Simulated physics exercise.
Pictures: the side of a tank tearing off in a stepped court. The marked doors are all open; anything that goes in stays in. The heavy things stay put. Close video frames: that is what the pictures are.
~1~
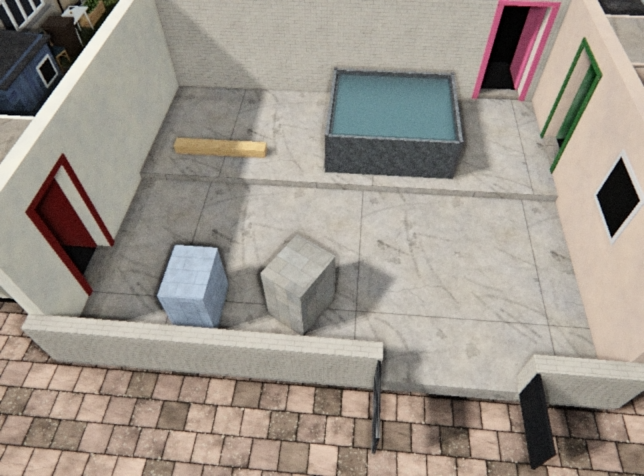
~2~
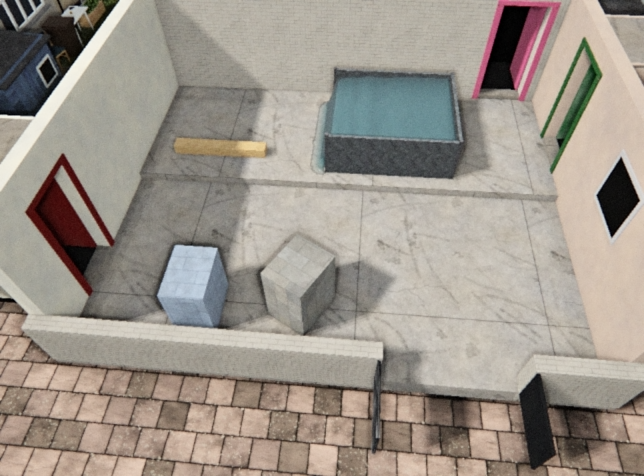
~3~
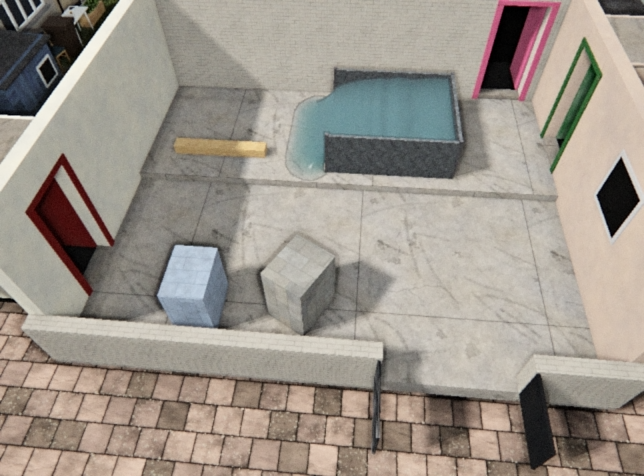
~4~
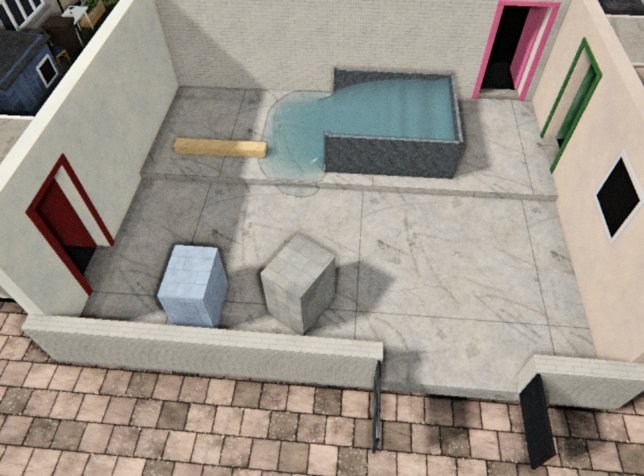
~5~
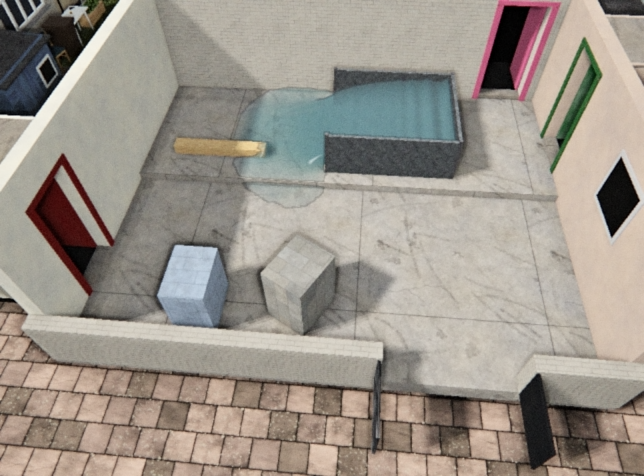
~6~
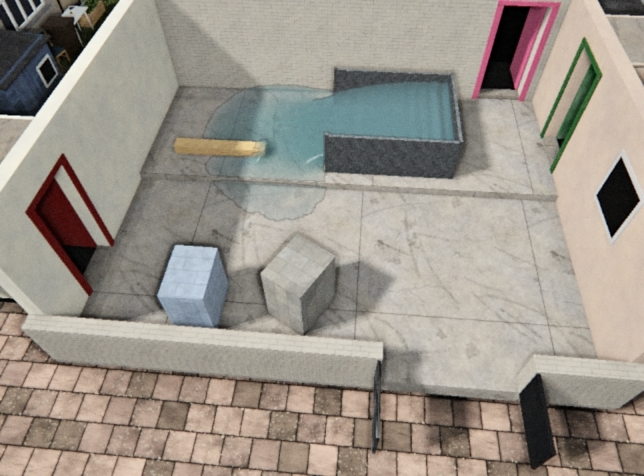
Water pours from the tank's open left side and spreads across the courtyard around the wooden beam.
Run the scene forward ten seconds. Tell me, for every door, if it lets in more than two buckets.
In the end the green door sees two pails or less; the pink door sees two pails or less; the red door sees more than two pails.
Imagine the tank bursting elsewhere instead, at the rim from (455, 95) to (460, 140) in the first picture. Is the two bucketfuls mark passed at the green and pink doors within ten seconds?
Note: Green crosses the line, pink crosses the line.
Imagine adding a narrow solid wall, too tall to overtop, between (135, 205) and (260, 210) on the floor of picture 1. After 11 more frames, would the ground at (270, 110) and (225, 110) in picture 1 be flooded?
Submerged and submerged, in that order.
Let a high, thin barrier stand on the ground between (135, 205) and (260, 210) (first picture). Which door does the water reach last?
The green-painted one.
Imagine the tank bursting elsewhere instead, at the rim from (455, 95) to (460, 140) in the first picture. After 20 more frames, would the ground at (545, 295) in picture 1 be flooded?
There: Flooded.
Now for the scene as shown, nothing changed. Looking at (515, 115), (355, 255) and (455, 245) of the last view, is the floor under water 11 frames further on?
First spot not wet, second not wet, third not wet.
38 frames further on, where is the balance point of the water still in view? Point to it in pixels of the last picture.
Around pixel (257, 190).
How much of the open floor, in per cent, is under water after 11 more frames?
I'd guess some 40 per cent.
A moment on, water covers 30 % of the floor; the green door not reached, the pink door not reached, the red door not reached.
Next, water covers 40 % of the floor; the green door not reached, the pink door not reached, the red door under two buckets in.
Then, water covers 45 % of the floor; the green door not reached, the pink door not reached, the red door over two buckets in.
Later, water covers 70 % of the floor; the green door not reached, the pink door wet at the sill, nothing in, the red door far over two buckets in.
In the end, water covers 90 % of the floor; the green door wet at the sill, nothing in, the pink door wet at the sill, nothing in, the red door far over two buckets in.
